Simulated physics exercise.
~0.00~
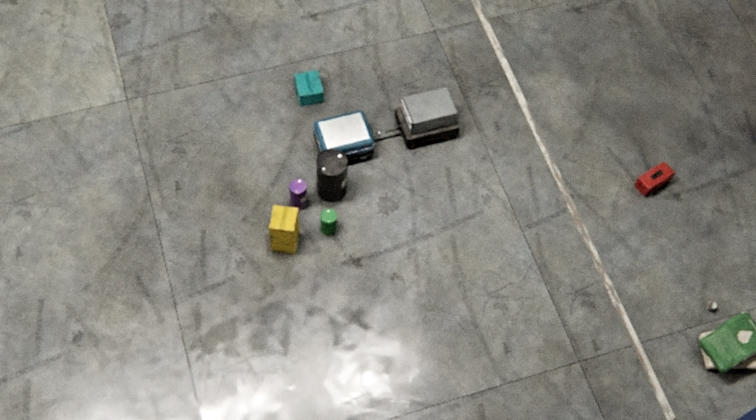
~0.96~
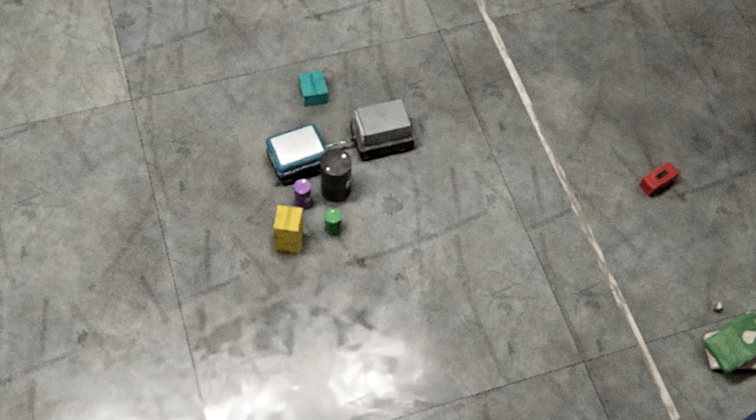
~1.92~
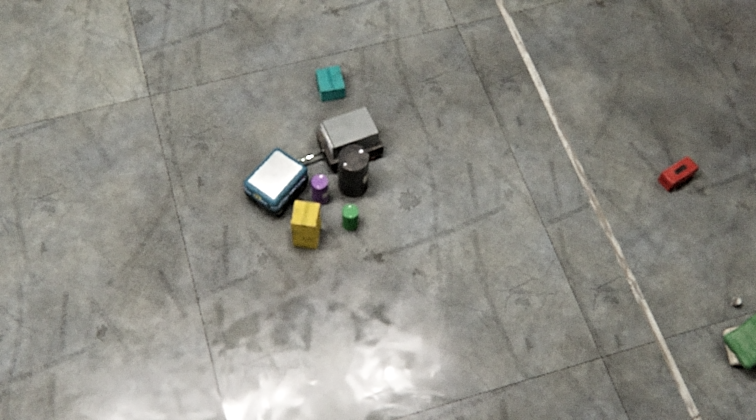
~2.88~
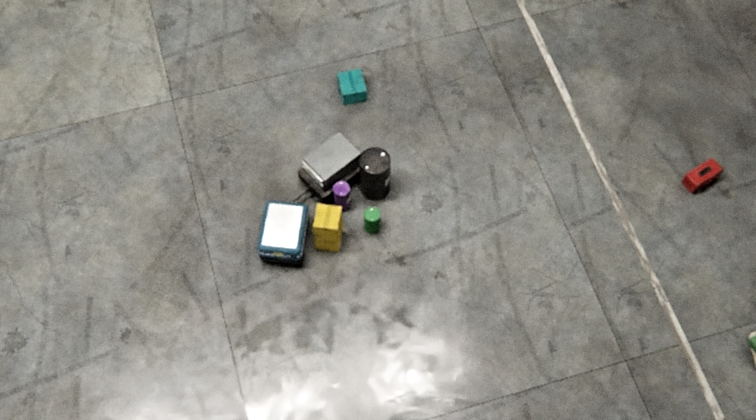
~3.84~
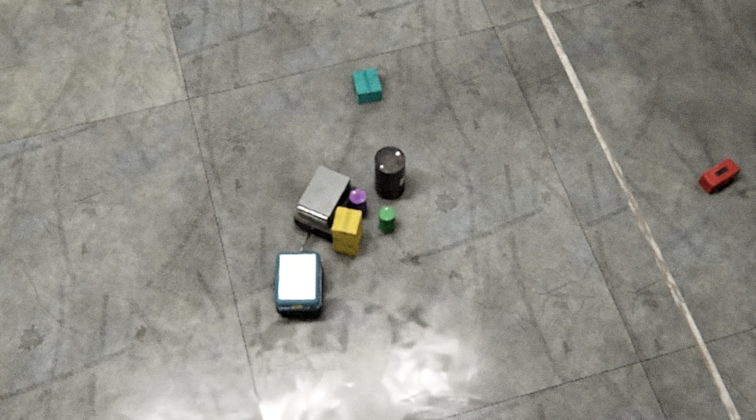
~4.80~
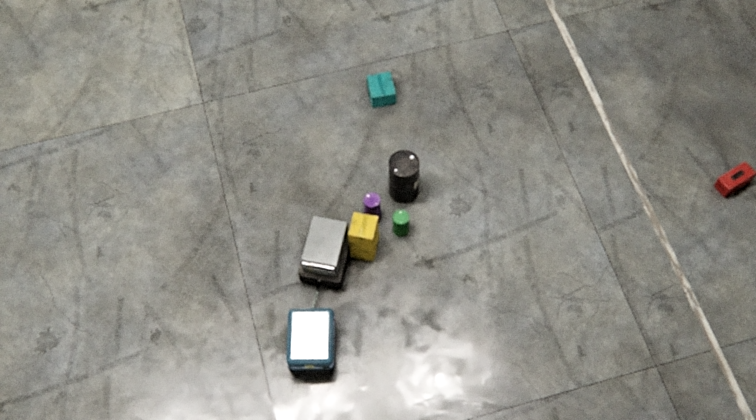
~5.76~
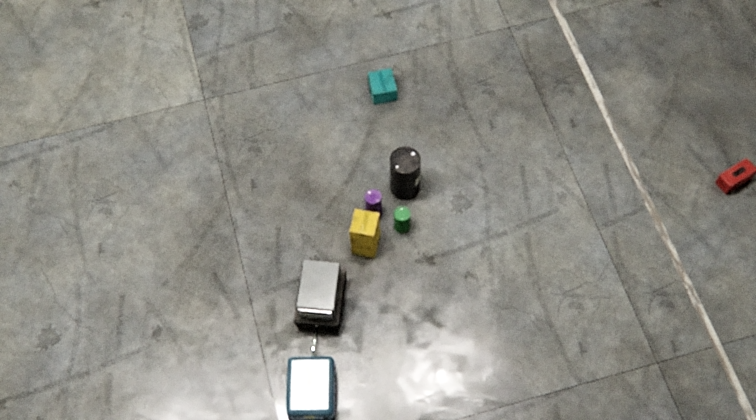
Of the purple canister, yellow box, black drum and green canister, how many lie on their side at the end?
None of them lie on their side, as the purple canister, yellow box, black drum and green canister all still stand upright.
